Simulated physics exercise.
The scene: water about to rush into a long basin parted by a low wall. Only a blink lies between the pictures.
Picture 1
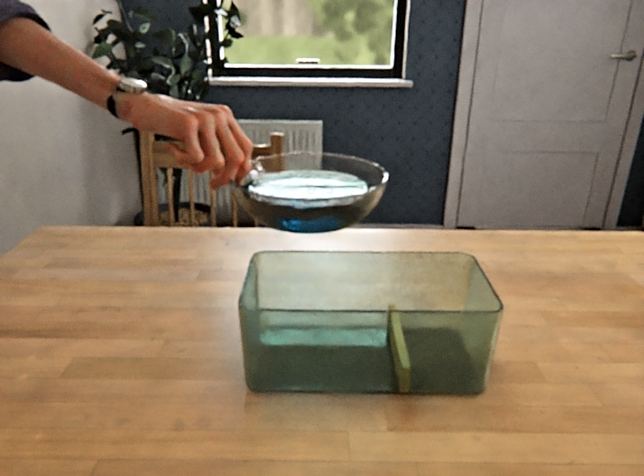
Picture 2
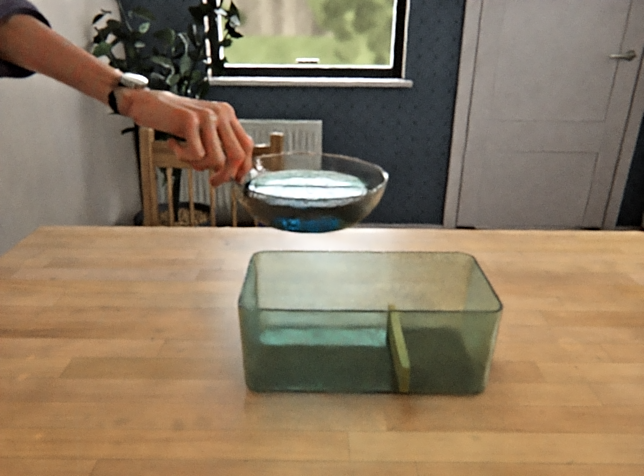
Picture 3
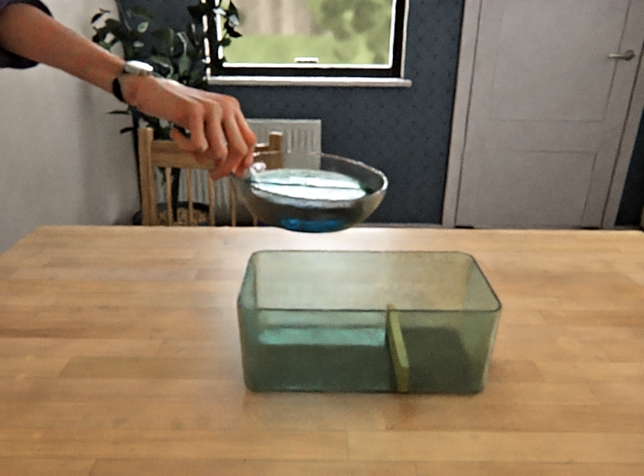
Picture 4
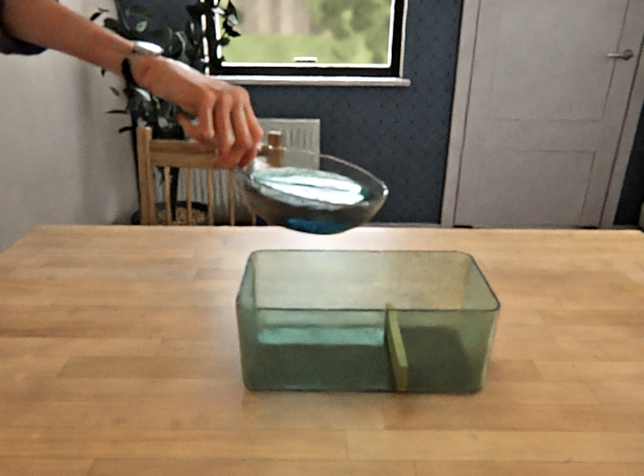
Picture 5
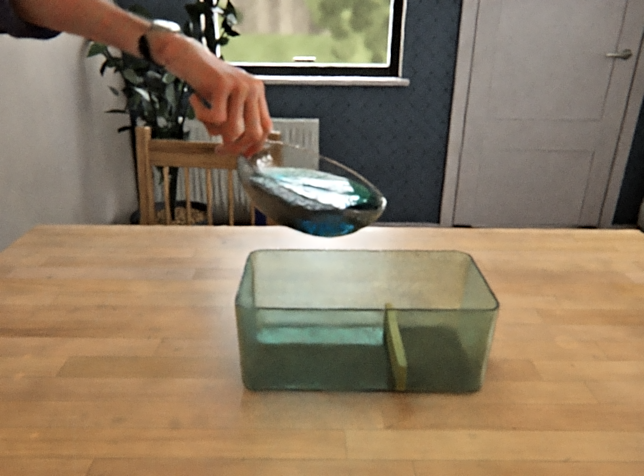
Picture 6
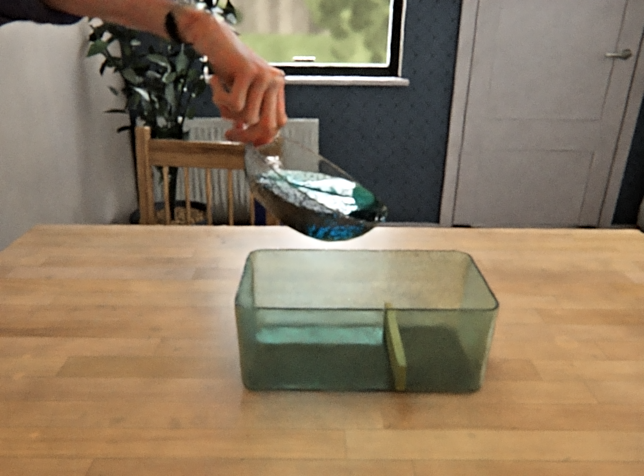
At a wooden table, a hand tilting a glass bowl of blue water rightward above a clear, divided rectangular basin.
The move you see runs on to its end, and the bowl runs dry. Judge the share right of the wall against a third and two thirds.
In the end from a third to two thirds is right of the wall.
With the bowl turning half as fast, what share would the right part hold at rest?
Roughly 70 in a hundred.
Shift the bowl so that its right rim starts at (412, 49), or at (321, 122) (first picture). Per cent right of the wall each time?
About 60 and 10 per cent.
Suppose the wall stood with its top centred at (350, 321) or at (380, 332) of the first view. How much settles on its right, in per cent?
In turn 85 and 65 in a hundred.
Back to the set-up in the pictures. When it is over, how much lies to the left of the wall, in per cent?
Near 45 %.
A moment on, the bowl is tipped on its side and 3 per cent is still to pour, 27 is left of the wall and 56 right of it.
Next, the bowl is tipped right over and 0 per cent is still to pour, 35 is left of the wall and 45 right of it.
Then the bowl is tipped right over and 0 per cent is still to pour, 43 is left of the wall and 53 right of it.
Later the bowl is tipped right over and 0 per cent is still to pour, 45 is left of the wall and 51 right of it.
At rest 47 per cent lies left of the wall, 50 right of it and 3 outside.
